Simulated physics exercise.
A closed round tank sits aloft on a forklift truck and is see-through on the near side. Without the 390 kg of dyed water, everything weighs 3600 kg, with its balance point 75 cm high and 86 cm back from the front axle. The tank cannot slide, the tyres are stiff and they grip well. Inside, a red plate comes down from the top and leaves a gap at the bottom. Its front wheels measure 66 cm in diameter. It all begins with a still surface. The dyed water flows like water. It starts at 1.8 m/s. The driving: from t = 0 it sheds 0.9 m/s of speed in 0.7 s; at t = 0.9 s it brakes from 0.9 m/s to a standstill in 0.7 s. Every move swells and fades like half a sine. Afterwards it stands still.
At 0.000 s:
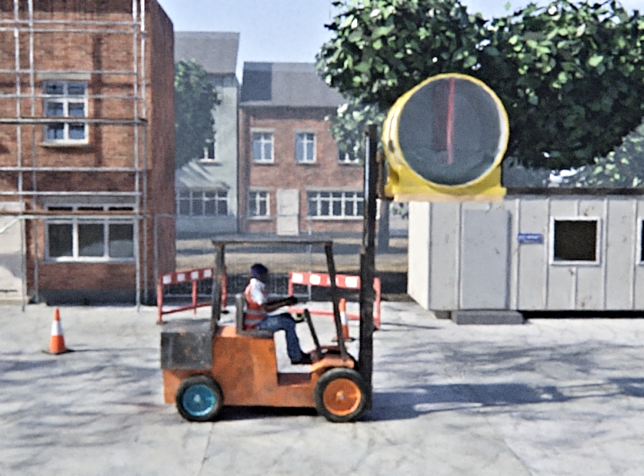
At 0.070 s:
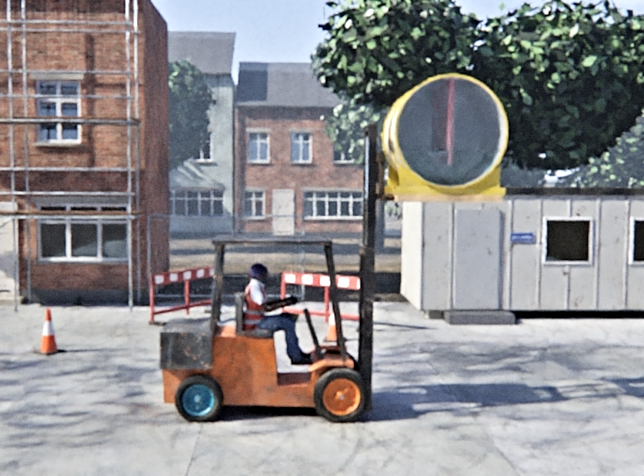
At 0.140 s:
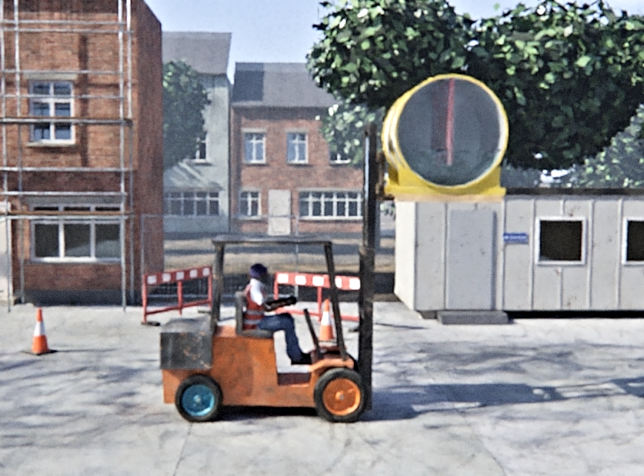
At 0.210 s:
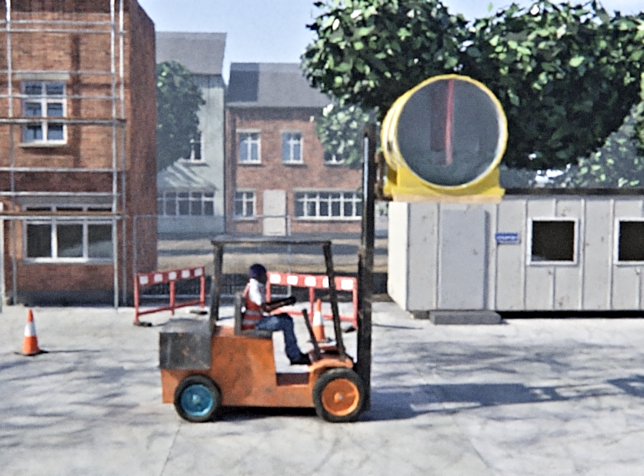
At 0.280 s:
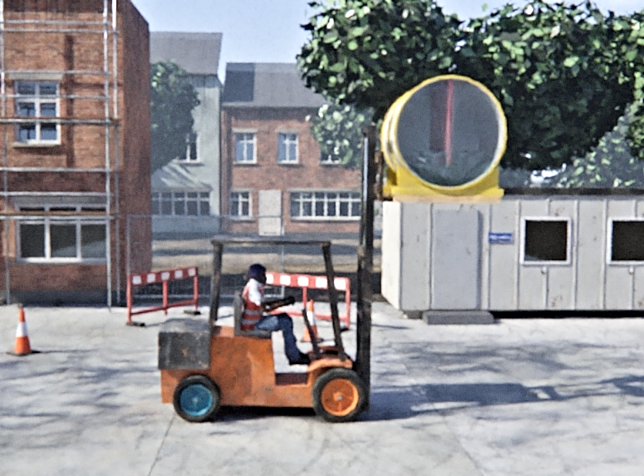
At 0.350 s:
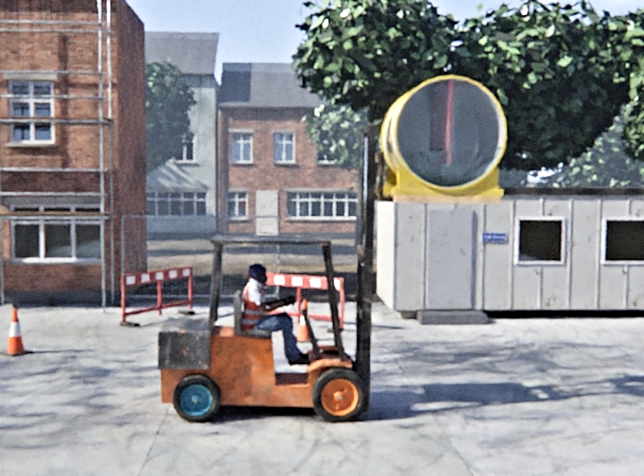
In a paved yard with brick buildings, scaffolding and a pale cabin, an orange forklift with a seated driver holds a round yellow tank high on its mast, facing right. The forklift stays centred in view as the barriers, cone and buildings behind slide steadily left, and the raised tank remains level.
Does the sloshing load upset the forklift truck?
It never lifts a wheel.
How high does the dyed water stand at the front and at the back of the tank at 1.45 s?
About 48 cm in front and 38 cm behind.
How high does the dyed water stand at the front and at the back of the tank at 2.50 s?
About 42 cm in front and 40 cm behind.
Then, 0.40 s in, the lean is 0°, wheels down; the liquid stands 46 cm on the front, 37 cm on the back.
Then, 1.45 s in, the lean is 0°, wheels down; the liquid stands 47 cm on the front, 37 cm on the back.
Then, 2.50 s in, the lean is 0°, wheels down; the liquid stands 43 cm on the front, 41 cm on the back.
Then, 4.59 s in, no wheel has left the ground; at worst the lighter axle bore 23 per cent of the weight.
